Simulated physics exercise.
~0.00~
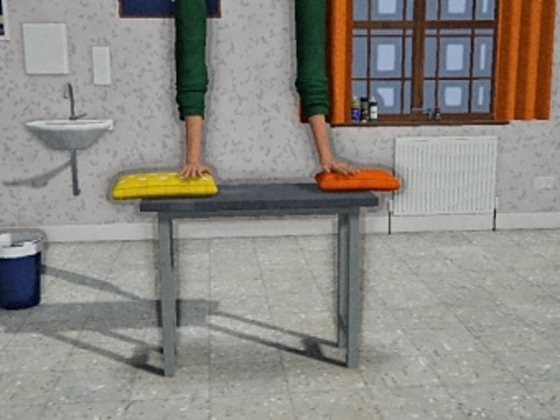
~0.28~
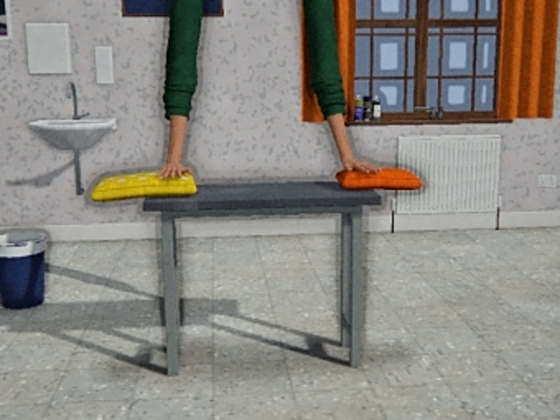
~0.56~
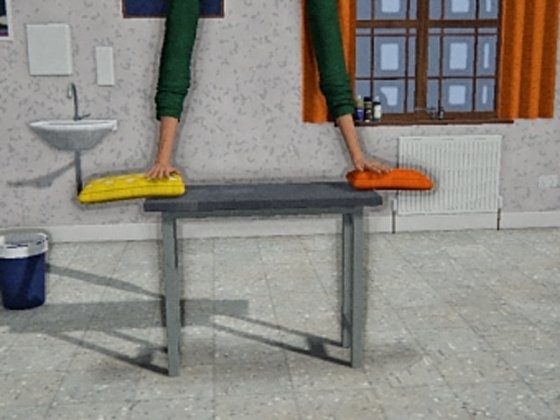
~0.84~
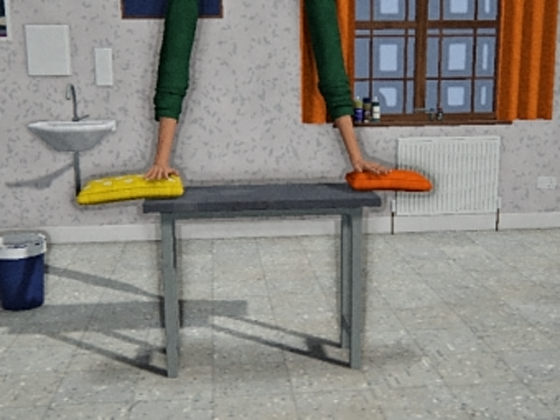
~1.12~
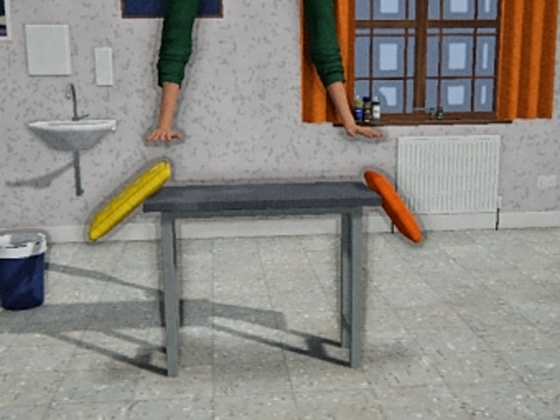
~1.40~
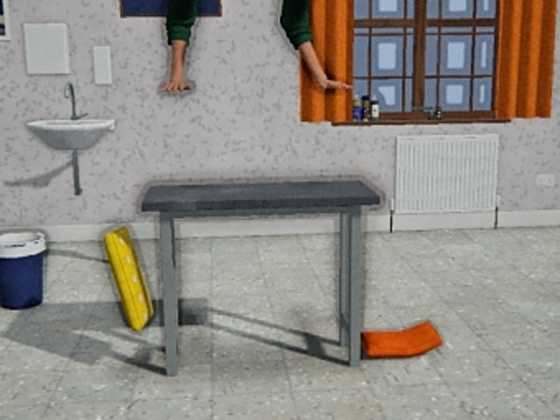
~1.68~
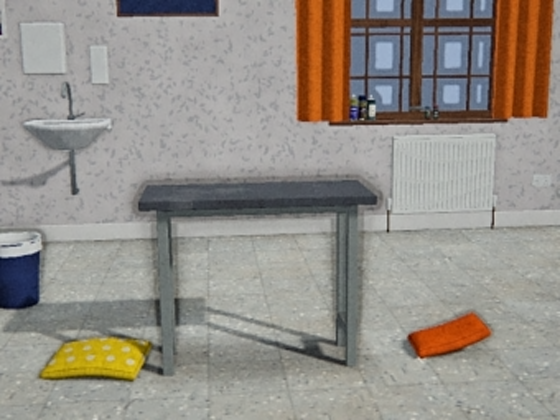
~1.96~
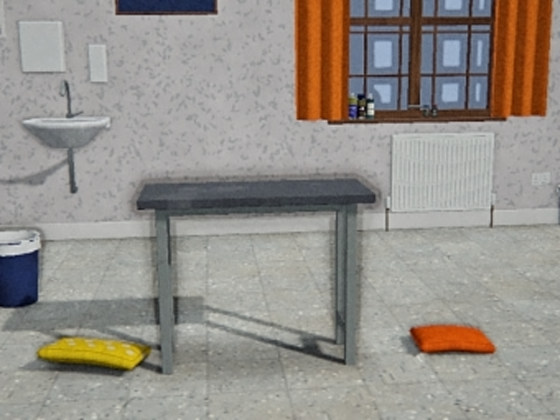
Two hands pushing a yellow pillow and an orange soft bag off opposite ends of a table, both falling to the floor.
